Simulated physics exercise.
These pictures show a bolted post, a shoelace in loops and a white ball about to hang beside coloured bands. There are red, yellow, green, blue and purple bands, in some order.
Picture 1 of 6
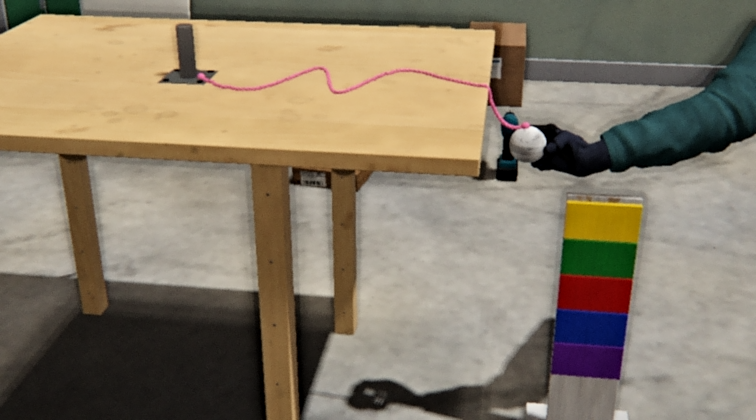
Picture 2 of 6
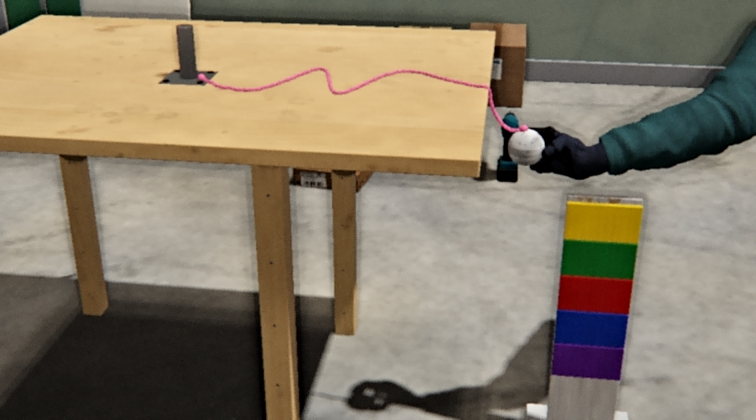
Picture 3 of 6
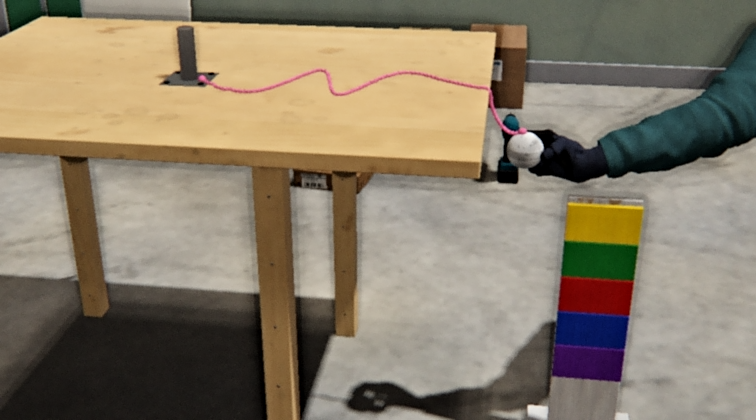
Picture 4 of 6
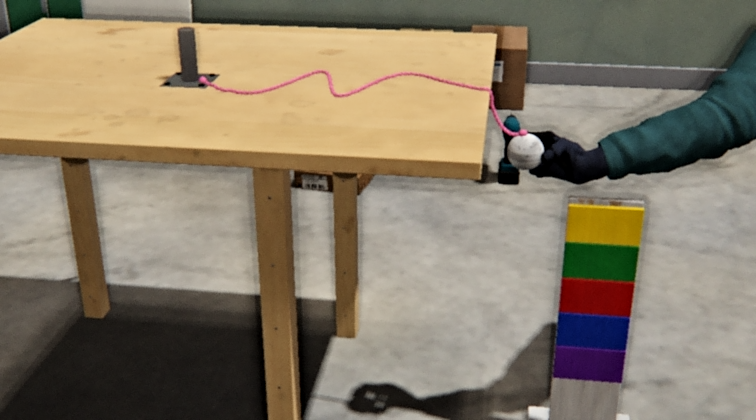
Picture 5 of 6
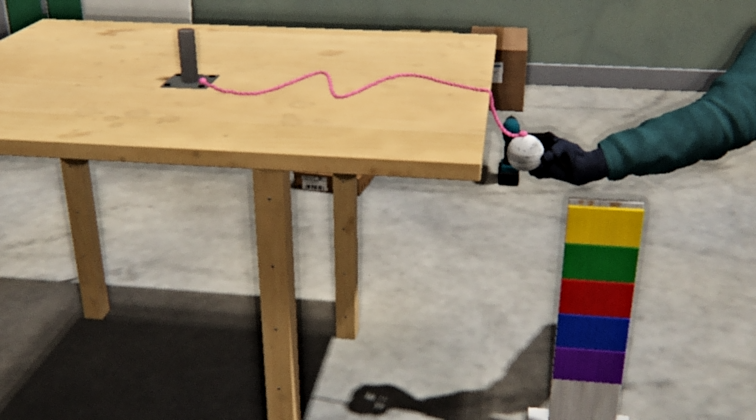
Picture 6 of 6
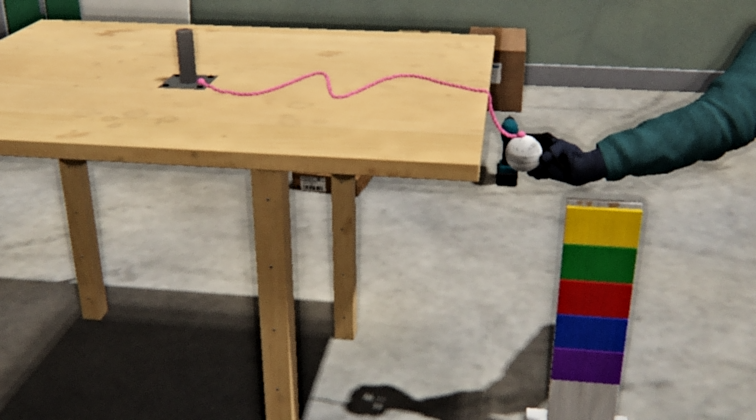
Workshop with a wooden table, a gloved hand holding a white ball on a pink cord beside coloured bands, barely moving.
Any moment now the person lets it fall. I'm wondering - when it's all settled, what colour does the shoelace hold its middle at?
It's at blue.
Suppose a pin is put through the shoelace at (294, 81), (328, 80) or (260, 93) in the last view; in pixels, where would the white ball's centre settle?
It ends up near (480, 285) the first time, (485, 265) the second and (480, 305) the third.
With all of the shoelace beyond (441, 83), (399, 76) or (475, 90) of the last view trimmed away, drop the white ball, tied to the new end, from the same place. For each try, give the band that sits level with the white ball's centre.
In turn it lines up with yellow, higher than all five and green.
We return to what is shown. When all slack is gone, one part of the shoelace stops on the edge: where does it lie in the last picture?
You'll find it somewhere around (359, 91).
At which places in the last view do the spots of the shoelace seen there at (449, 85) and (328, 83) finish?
(481, 214), then (410, 88).
Early on, ball near (508, 273); level with green.
Midway, ball near (457, 314); level with blue.
Near the end, ball near (488, 320); level with blue.
Finally, ball near (475, 319); level with blue. The blue one.
